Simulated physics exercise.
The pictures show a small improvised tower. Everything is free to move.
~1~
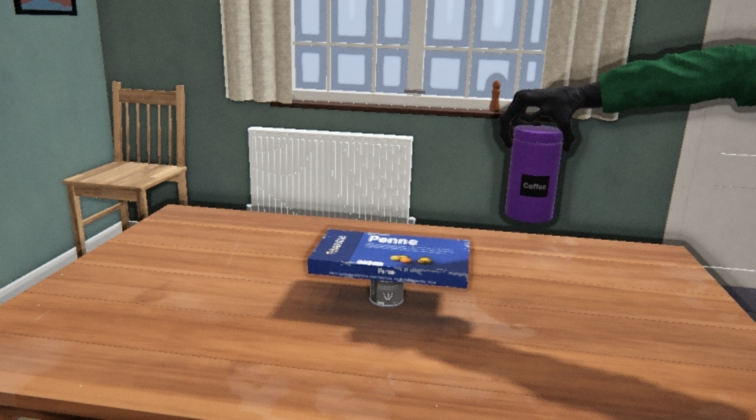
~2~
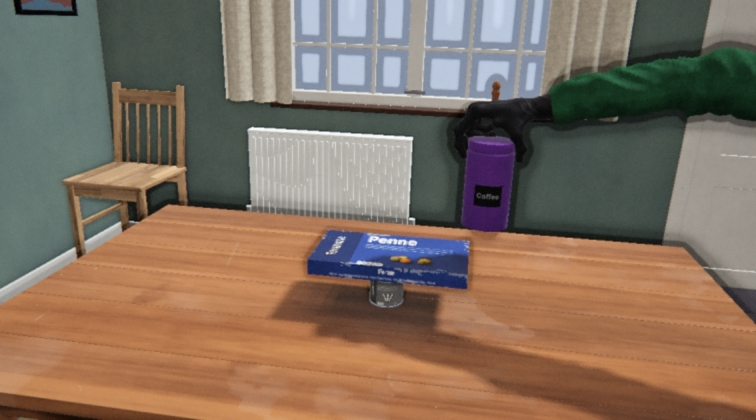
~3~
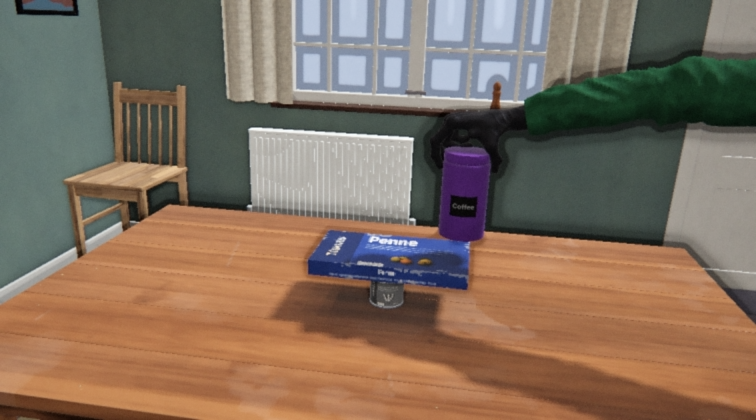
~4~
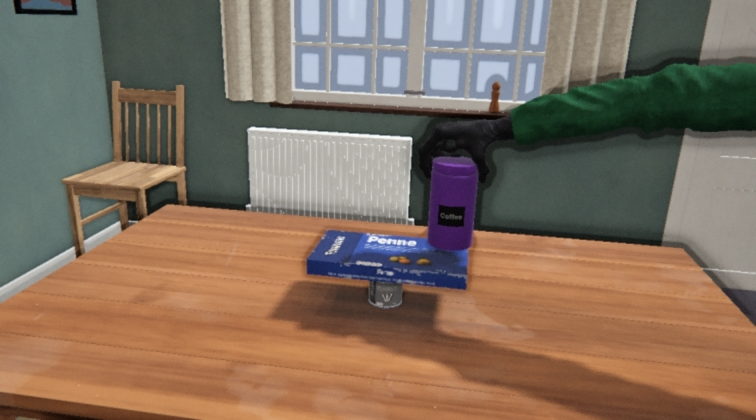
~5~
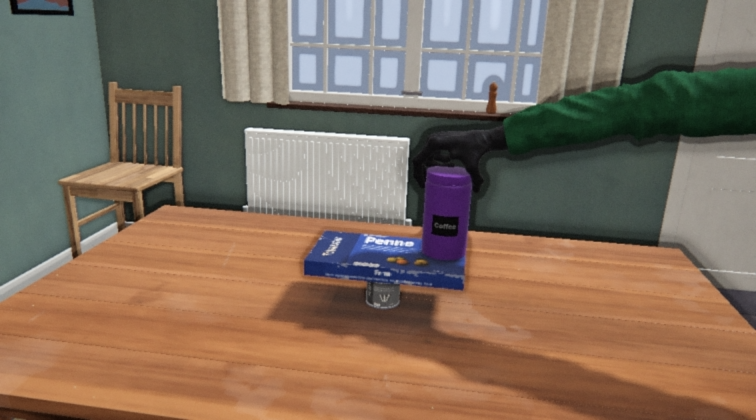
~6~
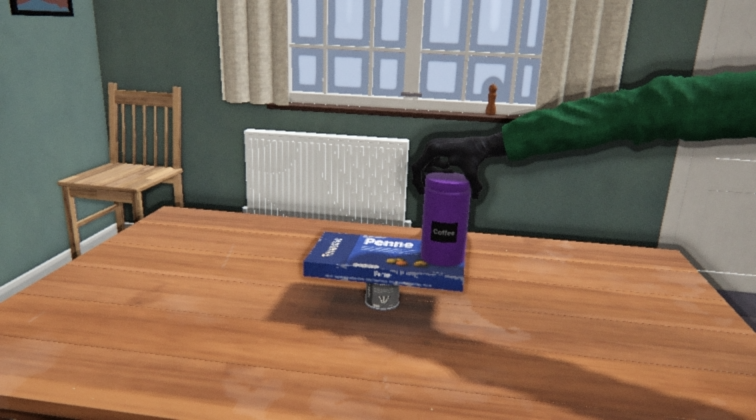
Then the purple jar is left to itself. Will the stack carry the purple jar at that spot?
It loses its balance.
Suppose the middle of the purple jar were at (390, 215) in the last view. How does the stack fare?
Then it keeps its balance.
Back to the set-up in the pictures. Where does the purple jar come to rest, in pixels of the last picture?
Around (539, 295).
Then, 0.40 s past the last view, purple jar now fallen; blue packet rocked 44° from its first pose.
Then, 0.50 s past the last view, blue packet rocked 37° from its first pose.
Then, 0.70 s past the last view, blue packet displaced a little.
Finally, fallen, purple jar; moved from the start, blue packet; grey tin still in place. Final places as the last picture's camera would see them, purple jar near (539, 294). The stack comes apart.
